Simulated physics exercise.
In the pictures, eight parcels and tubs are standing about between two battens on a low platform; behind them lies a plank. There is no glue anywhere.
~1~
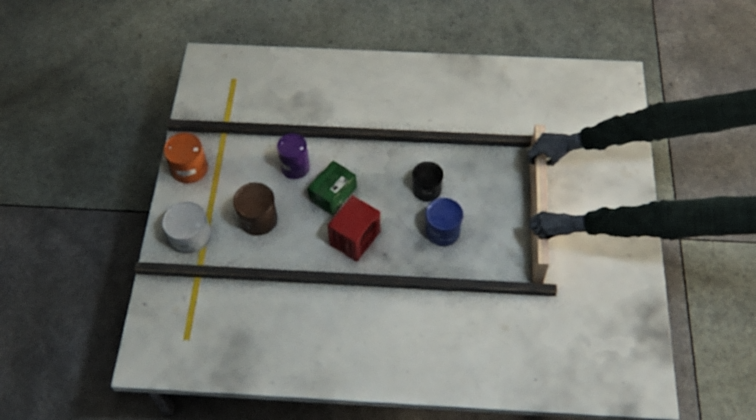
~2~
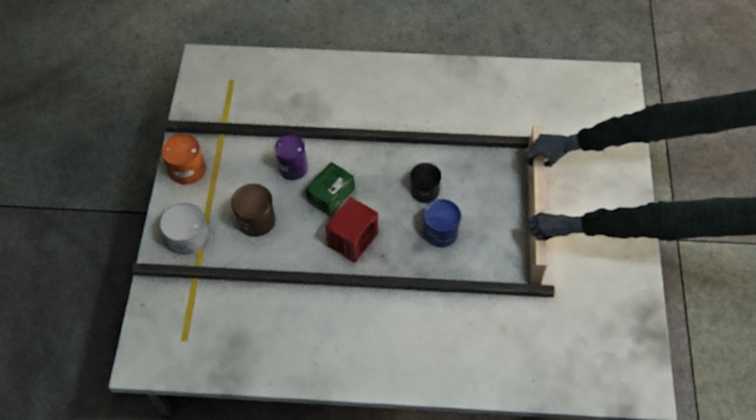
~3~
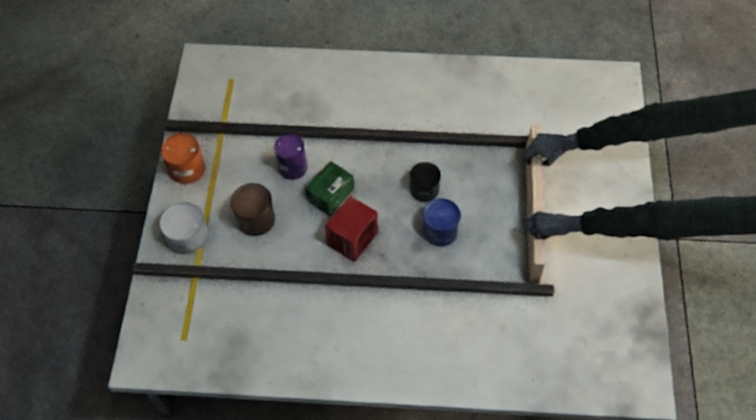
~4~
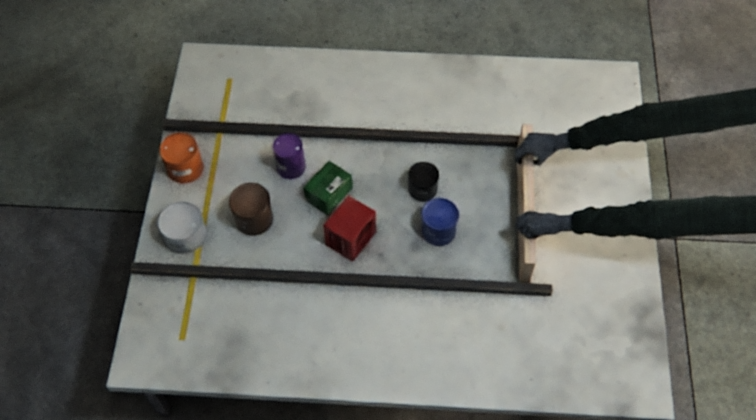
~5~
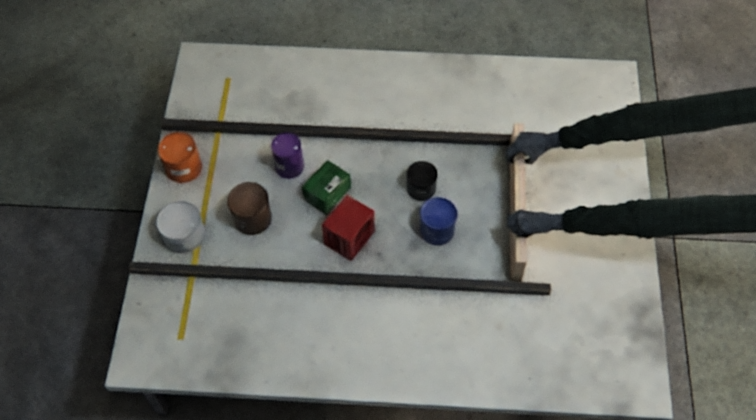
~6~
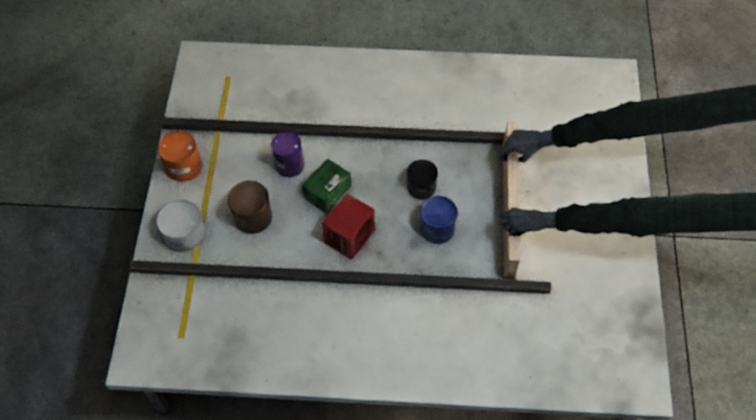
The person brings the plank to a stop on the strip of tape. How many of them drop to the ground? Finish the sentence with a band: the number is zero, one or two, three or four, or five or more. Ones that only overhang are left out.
The number is one or two.
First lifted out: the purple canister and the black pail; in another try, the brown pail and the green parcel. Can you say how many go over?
1 in the first case and 1 in the second.
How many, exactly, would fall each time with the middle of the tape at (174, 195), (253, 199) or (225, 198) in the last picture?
Taken one after another, the numbers are 4, 0 and 0.
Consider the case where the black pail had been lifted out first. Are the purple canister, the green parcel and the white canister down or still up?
Well, the purple canister hangs in there, the green parcel hangs in there, and the white canister leaves the top.
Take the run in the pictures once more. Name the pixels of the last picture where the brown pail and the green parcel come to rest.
Final positions - brown pail around (145, 201), green parcel around (172, 179).
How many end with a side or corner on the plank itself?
4 of them.
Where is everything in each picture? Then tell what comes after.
In the first picture, orange canister (186, 158); white canister (187, 228); brown pail (256, 210); plank (539, 203); tape (212, 199).
In the second picture, white canister (185, 229); black pail (425, 183).
In the third picture, brown pail (254, 210); blue pail (441, 223).
In the fourth picture, orange canister (182, 158); purple canister (290, 157).
In the fifth picture, white canister (181, 227); plank (518, 201).
In the sixth picture, orange canister (181, 156); white canister (182, 226); brown pail (251, 208); plank (511, 200); tape (207, 197).
Early on, none off yet; orange canister at rest near (181, 156); white canister at rest near (182, 226); brown pail at rest near (251, 208).
A while later, none off yet; orange canister at rest near (181, 156); white canister at rest near (182, 226); brown pail moving near (246, 208).
Finally, the number that fall off is one or two; lost, white canister.
